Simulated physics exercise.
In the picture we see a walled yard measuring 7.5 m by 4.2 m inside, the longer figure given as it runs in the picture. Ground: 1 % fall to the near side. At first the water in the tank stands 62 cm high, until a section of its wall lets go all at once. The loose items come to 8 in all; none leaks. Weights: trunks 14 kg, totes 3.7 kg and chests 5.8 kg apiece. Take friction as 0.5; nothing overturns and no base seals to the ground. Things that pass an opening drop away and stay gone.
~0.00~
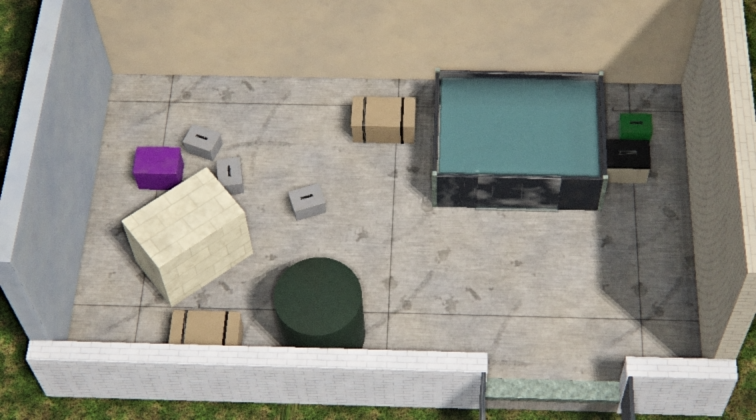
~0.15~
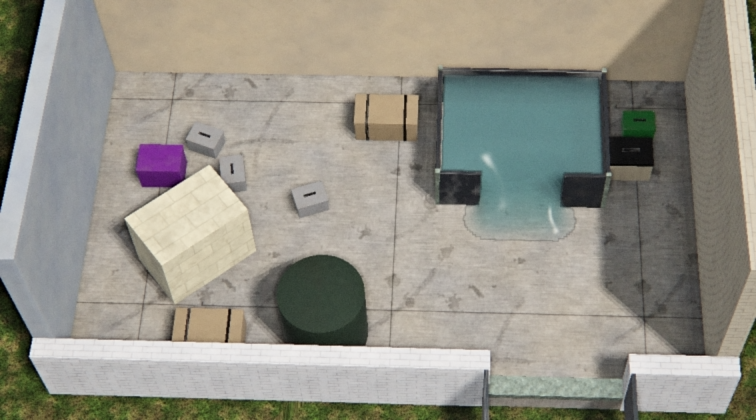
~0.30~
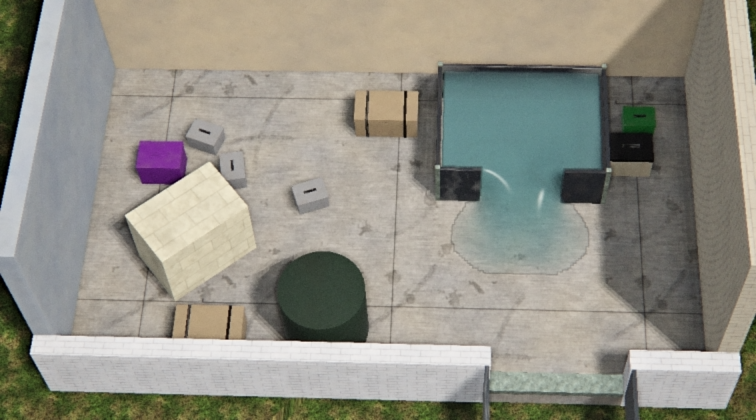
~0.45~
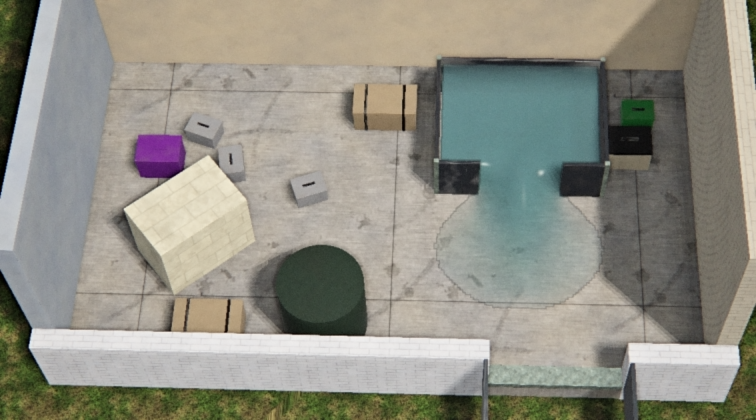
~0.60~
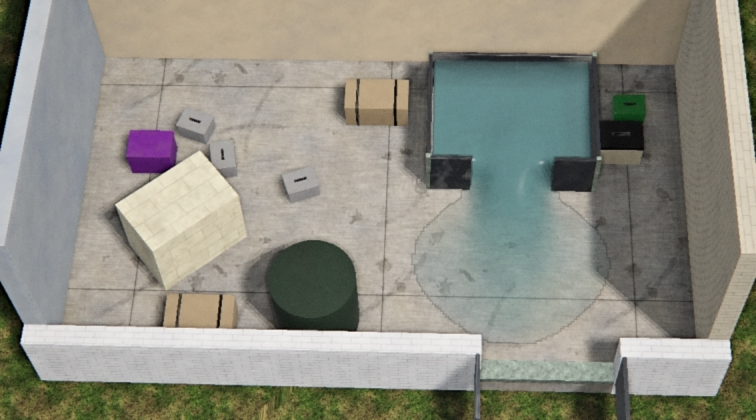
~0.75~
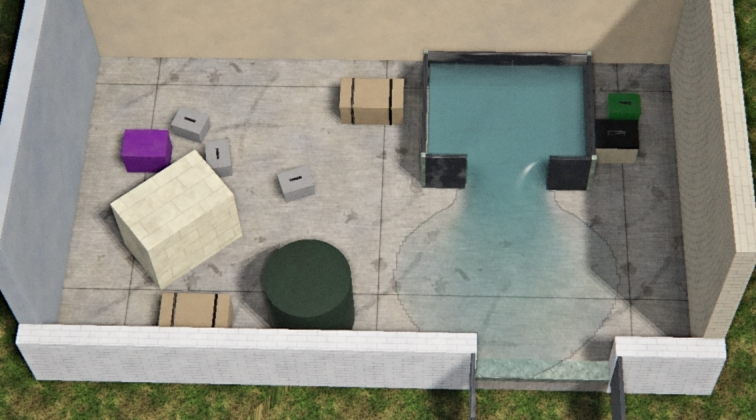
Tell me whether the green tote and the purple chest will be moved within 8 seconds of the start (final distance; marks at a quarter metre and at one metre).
Well, the green tote goes a little way, and as for the purple chest, it remains nearly still.
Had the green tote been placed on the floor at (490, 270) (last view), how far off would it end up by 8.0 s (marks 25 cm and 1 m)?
Well, it is shoved a long way.
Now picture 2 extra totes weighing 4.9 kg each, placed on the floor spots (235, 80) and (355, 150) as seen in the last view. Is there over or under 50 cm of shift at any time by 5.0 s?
One by one: Within it, then within it.
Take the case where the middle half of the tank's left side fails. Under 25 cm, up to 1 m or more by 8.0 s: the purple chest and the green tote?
Under that change the purple chest would be borne far and the green tote would sit tight.
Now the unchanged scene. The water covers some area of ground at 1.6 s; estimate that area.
Somewhere about 11.0 m2, give or take.
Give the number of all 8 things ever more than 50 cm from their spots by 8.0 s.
Result: 3.
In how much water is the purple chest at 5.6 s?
Close to 0 centimetres.
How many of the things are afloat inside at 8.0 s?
At that time, 2.
After 1.6 s the green tote is near (625, 103), 0.0 m from its start, aground; the purple chest is near (145, 143), 0.0 m from its start, aground; 0 of 8 are out; 0 afloat.
After 3.6 s the green tote is near (625, 103), 0.0 m from its start, aground; the purple chest is near (145, 143), 0.0 m from its start, aground; 0 of 8 are out; 0 afloat.
After 5.6 s the green tote is near (623, 85), 0.3 m from its start, aground; the purple chest is near (145, 143), 0.0 m from its start, aground; 0 of 8 are out; 1 afloat.
After 8.0 s the green tote is near (603, 69), 0.6 m from its start, afloat; the purple chest is near (145, 143), 0.0 m from its start, aground; 0 of 8 are out; 2 afloat.
